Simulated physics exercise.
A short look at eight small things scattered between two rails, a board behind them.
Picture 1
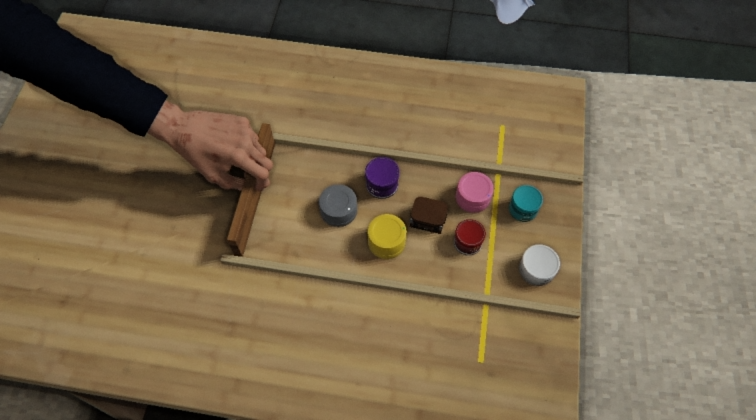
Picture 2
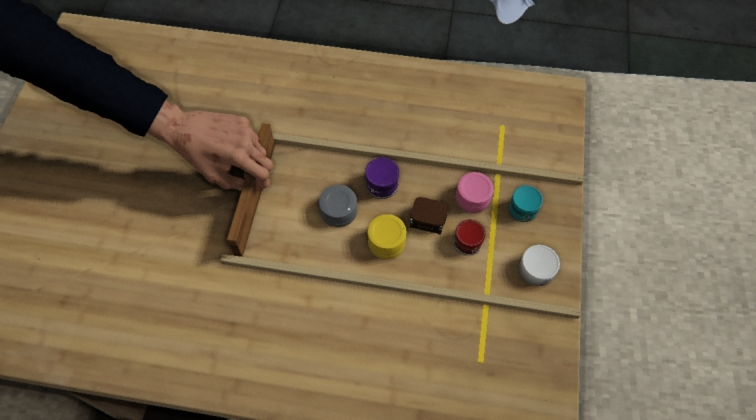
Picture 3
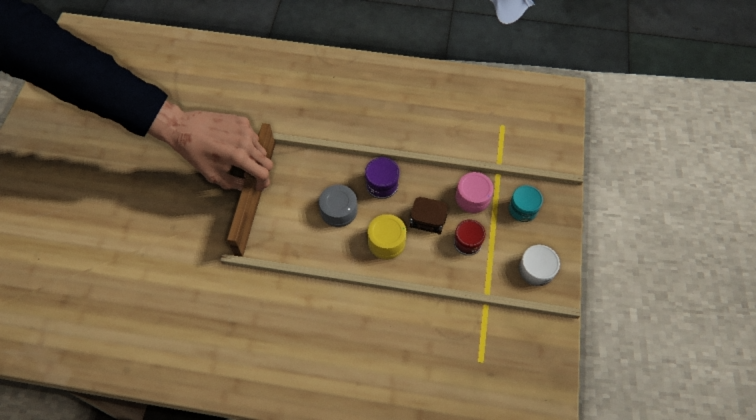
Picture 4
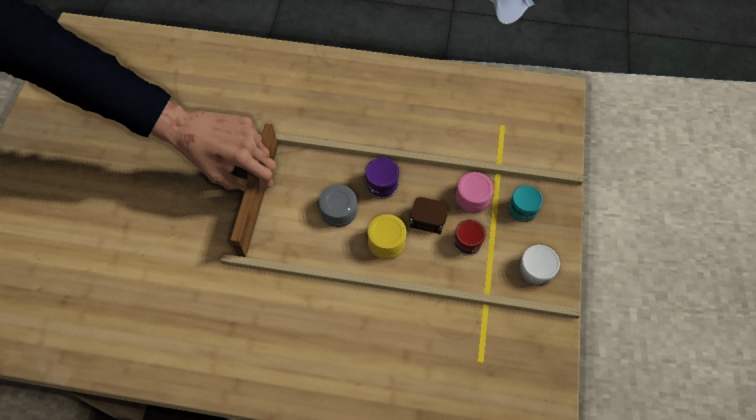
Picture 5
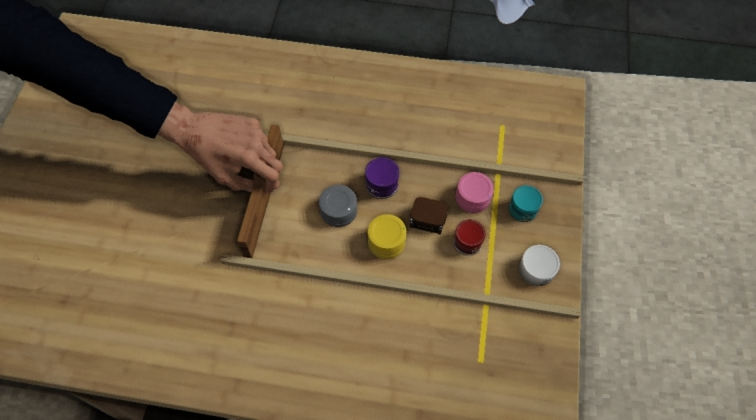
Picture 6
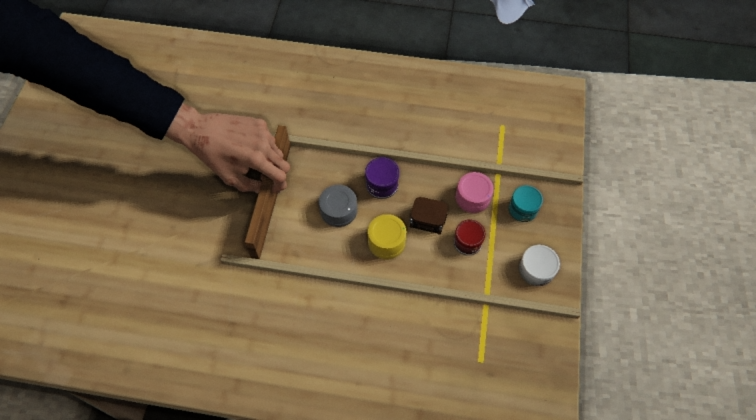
On a wooden table, a hand slides a board slightly right toward small scattered objects.
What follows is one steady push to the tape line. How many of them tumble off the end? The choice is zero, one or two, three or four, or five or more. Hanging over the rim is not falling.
Outcome: The number that fall off is zero.
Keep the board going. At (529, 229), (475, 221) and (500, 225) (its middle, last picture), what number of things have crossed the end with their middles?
Place by place, 2, 0 and 0.
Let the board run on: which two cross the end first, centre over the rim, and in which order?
They are the turquoise tub, the white tub.
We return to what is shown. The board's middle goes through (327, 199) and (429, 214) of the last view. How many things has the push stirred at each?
1 and 6.
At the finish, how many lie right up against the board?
3 of them.
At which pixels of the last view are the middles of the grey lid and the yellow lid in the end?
The grey lid stops around (513, 230); the yellow lid around (510, 266).
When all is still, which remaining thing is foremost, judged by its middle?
It is the turquoise tub.
A little later, none off yet; white tub at rest near (539, 266); turquoise tub at rest near (525, 204); pink lid at rest near (474, 193).
When it is over, the number that fall off is zero.
